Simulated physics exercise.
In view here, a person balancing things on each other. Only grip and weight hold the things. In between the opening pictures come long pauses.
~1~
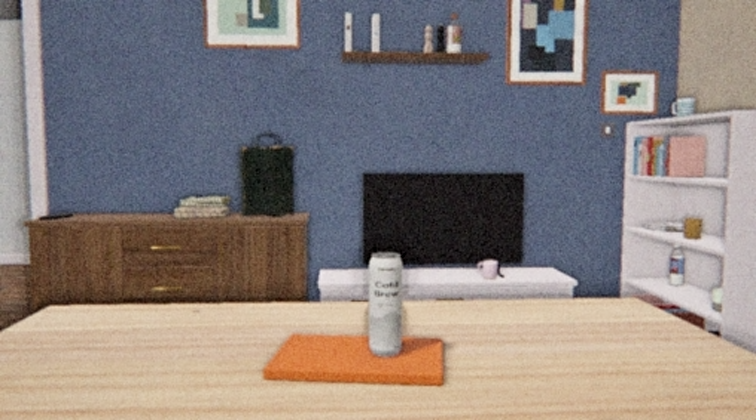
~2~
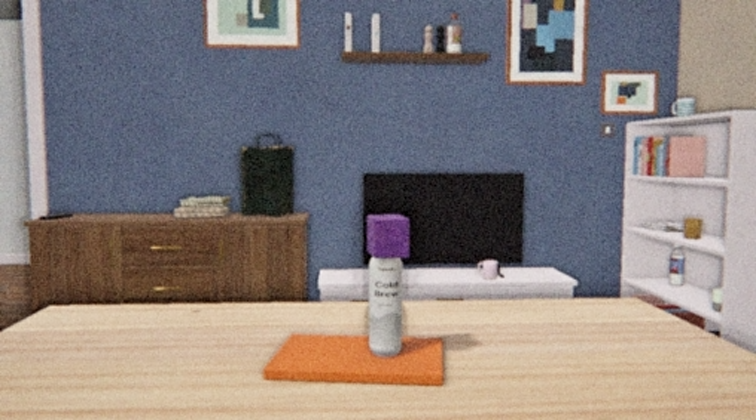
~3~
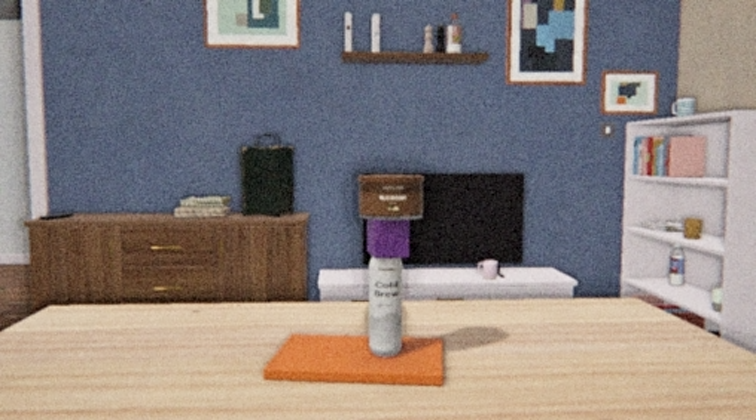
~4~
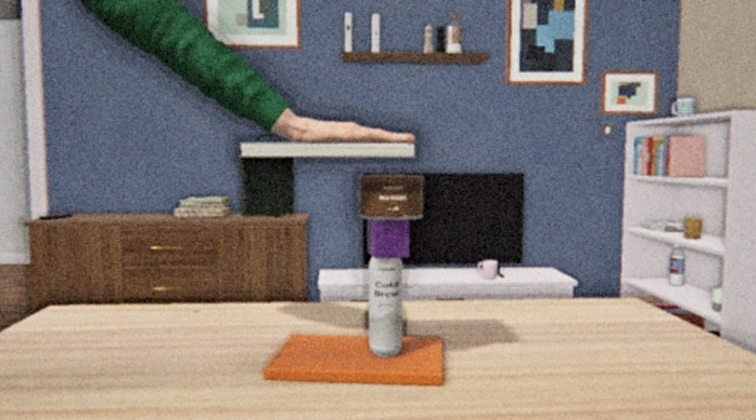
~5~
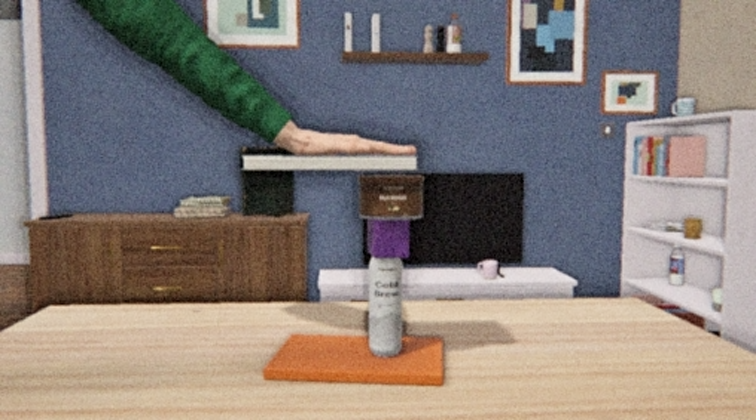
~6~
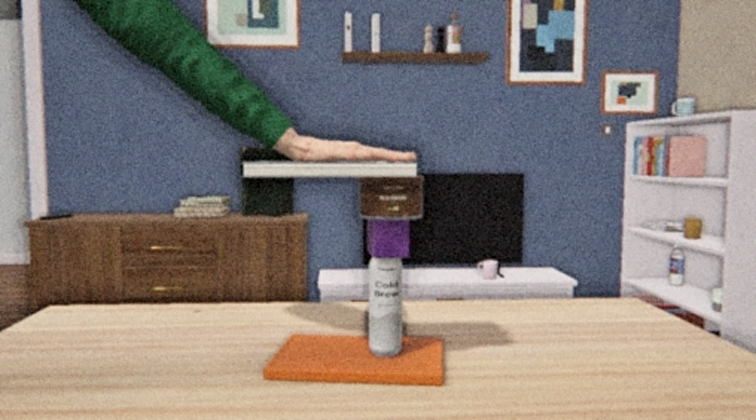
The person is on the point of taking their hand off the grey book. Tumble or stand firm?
I expect the stack will not stand.
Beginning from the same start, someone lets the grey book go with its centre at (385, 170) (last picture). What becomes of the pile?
Stands firm.
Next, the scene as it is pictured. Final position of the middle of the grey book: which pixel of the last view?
About (232, 354).
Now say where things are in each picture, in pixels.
In the first picture, the last thing is not in view yet.
In the second picture, the last thing is not in view yet.
In the third picture, the last thing is not in view yet; purple block (388, 236).
The fourth picture shows still above its spot; grey book (329, 150); brown tub (391, 196).
The fifth picture shows still above its spot; grey book (331, 162); purple block (388, 236).
The sixth picture shows in place under the hand; grey book (331, 169); brown tub (391, 196).
Then, 0.40 s on from there, grey book now fallen.
Then, 0.60 s on from there, things are still on the move.
In the end, fallen, grey book; the other 4 unmoved. At the end, from the last picture's camera, grey book near (232, 354). The pile comes apart.
